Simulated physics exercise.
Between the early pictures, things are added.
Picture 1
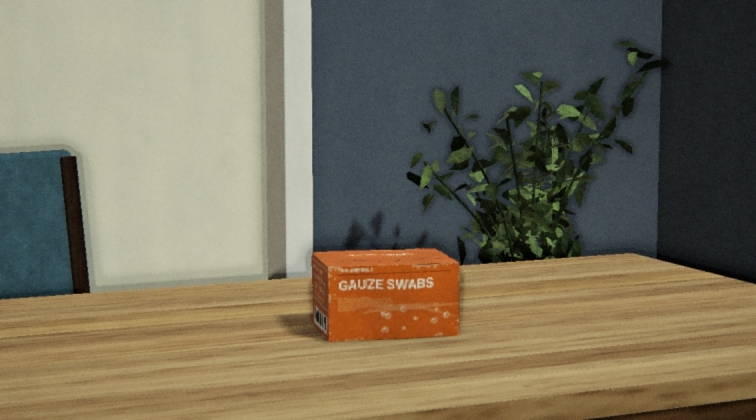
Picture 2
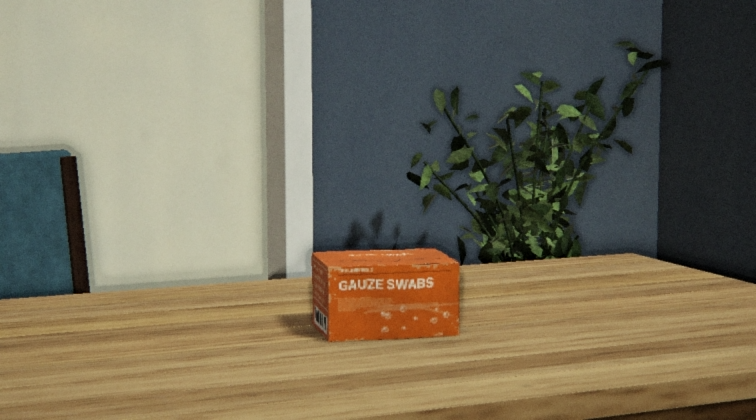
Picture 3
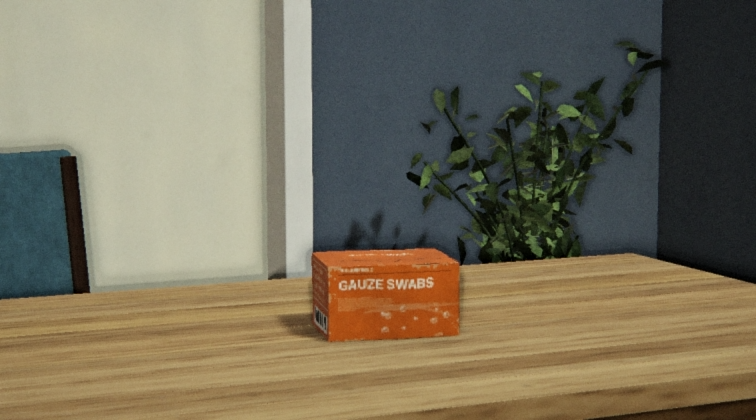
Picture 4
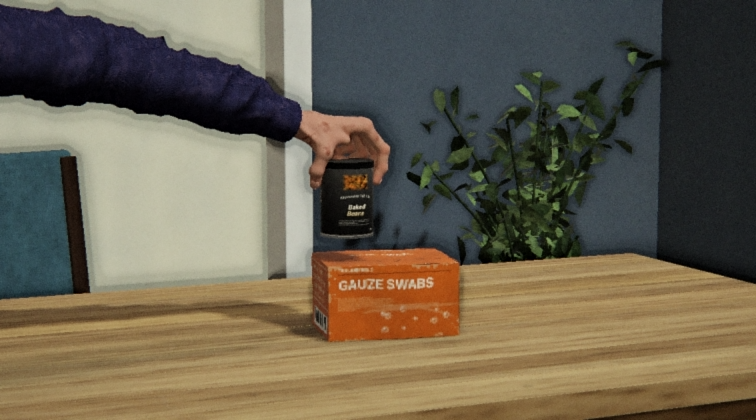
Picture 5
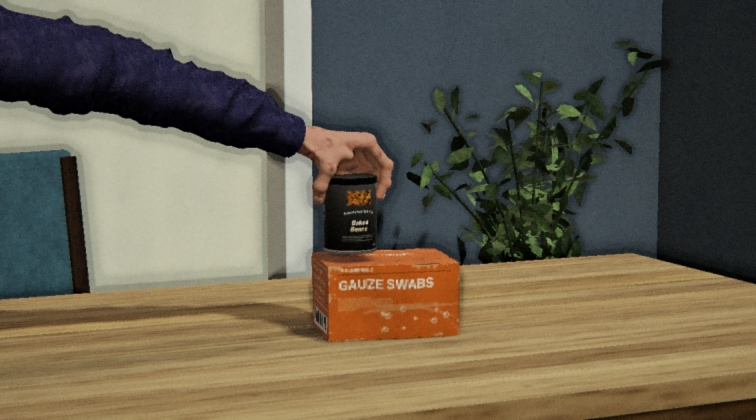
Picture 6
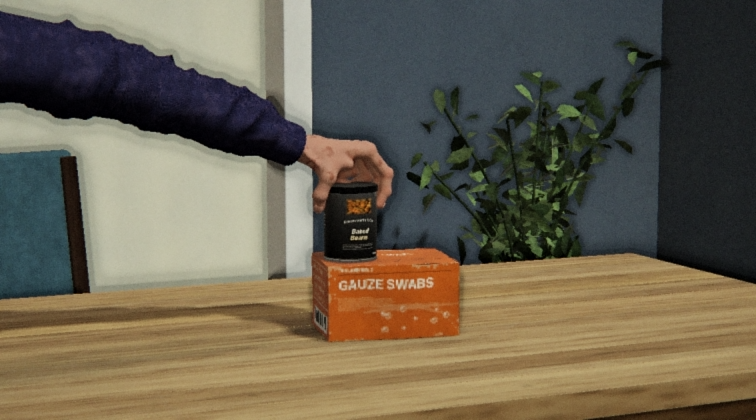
A light wooden tabletop in a room is seen from slightly above by a still camera, with a pale wall and teal chair at left and a leafy green plant before a dark blue wall. An orange box labelled gauze swabs sits near the middle. A purple-sleeved arm appears from the left, its hand gripping a black can from above and lowering it onto the box's left part.
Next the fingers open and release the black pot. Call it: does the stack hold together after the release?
Yes, it holds together.
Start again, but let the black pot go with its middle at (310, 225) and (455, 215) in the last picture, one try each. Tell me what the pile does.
First case - pile falls; second case - pile falls.
Then, 0.50 s later than the last frame, all is still.
Then, 1.30 s later than the last frame, black pot resting near (350, 222).
When it is over, both as before. End places, in pixels of the last picture, black pot near (350, 222). The pile holds.
